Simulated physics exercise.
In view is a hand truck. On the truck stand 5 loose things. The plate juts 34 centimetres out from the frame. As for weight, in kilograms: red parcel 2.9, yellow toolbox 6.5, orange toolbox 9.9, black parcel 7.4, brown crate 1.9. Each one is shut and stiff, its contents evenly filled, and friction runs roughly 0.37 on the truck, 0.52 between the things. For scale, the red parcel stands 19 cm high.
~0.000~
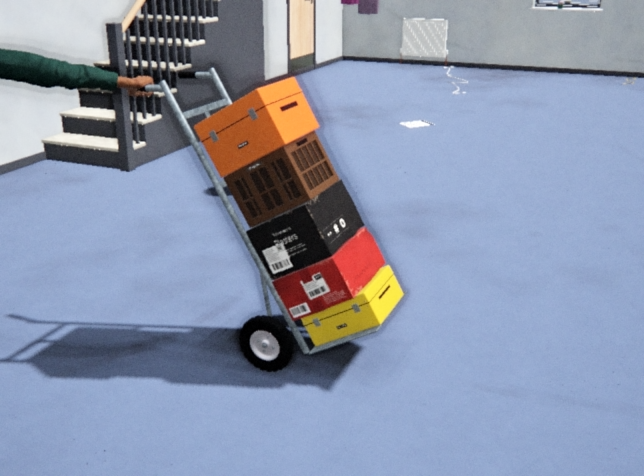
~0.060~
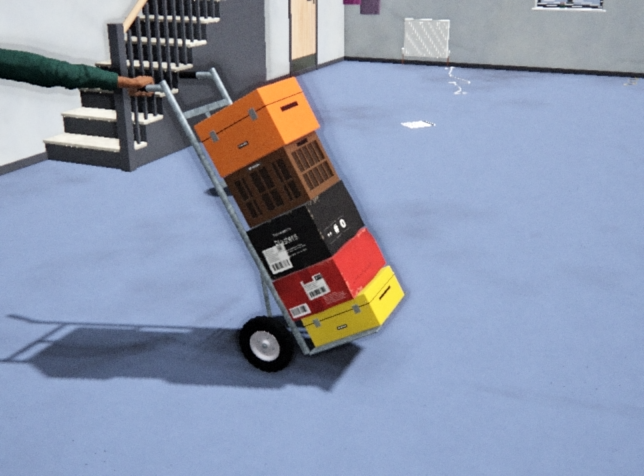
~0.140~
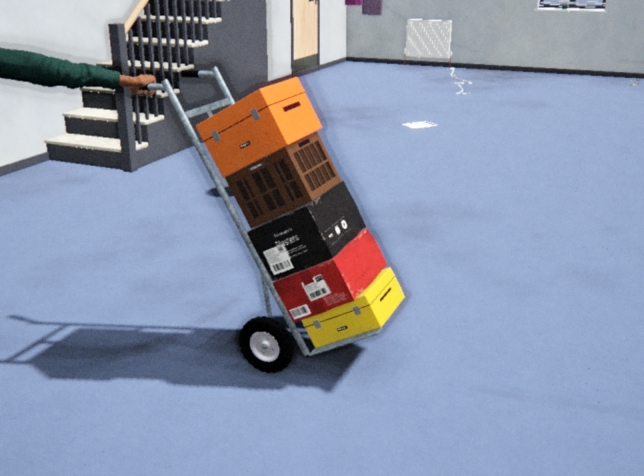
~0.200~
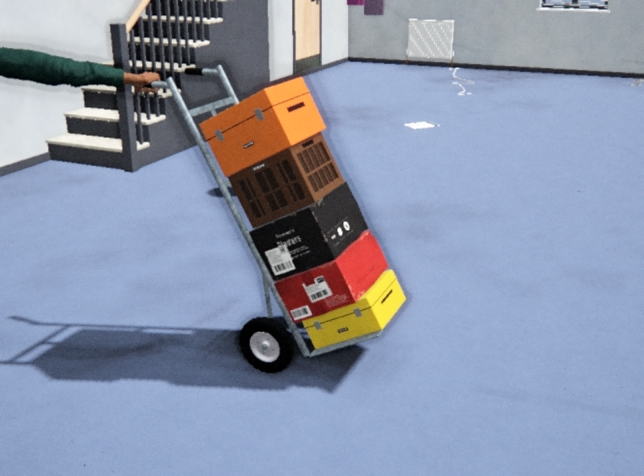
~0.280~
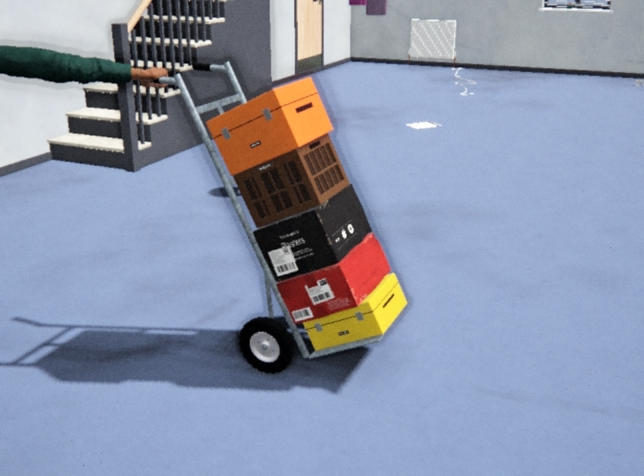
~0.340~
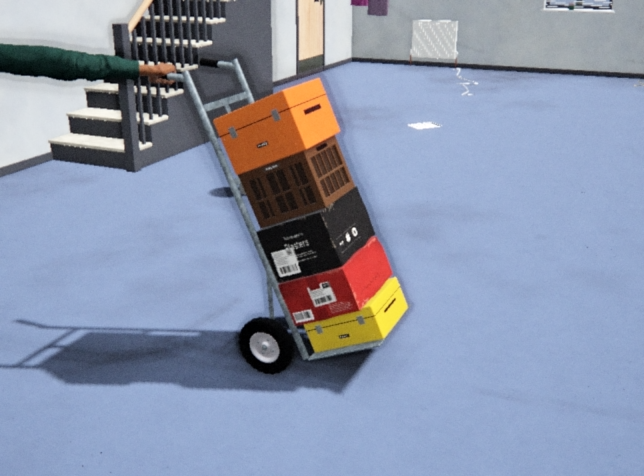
To begin with, a green-sleeved arm at the left grips a hand truck leaning back on its wheels, stacked with yellow, red, black, brown and orange boxes and crates. The hand then eases the handle slightly up and to the right, and the tilted stack slowly becomes a little more upright.
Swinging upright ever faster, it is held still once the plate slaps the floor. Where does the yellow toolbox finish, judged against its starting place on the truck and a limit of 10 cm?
It finishes inside the limit.
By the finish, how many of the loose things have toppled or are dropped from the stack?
It adds up to 4.
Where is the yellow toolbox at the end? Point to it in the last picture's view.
Near (358, 342).
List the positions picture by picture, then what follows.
Truck 30° back; yellow toolbox (353, 305); red parcel (331, 272), in the first frame.
Truck 30° back; black parcel (308, 229); brown crate (283, 179), in the second frame.
Truck 29° back; red parcel (332, 274); orange toolbox (260, 127), in the third frame.
Truck 28° back; black parcel (311, 230); brown crate (287, 180), in the fourth frame.
Truck 26° back; red parcel (335, 277); orange toolbox (271, 126), in the fifth frame.
Truck 24° back; yellow toolbox (356, 315); black parcel (318, 233), in the sixth frame.
By 1.04 s, truck upright; orange toolbox rocked 17° off its seat; brown crate rocked 17° off its seat; black parcel rocked 17° off its seat.
By 1.54 s, truck upright; orange toolbox and brown crate now dropped from the stack; black parcel rocked 54° off its seat; red parcel rocked 54° off its seat.
By 1.84 s, truck upright; black parcel now dropped from the stack; red parcel on its side.
When it is over (2.6 s), dropped from the stack, orange toolbox, black parcel and brown crate; lying over on the truck, red parcel; the last one within 10 cm of the start. In the last view, yellow toolbox near (358, 342).
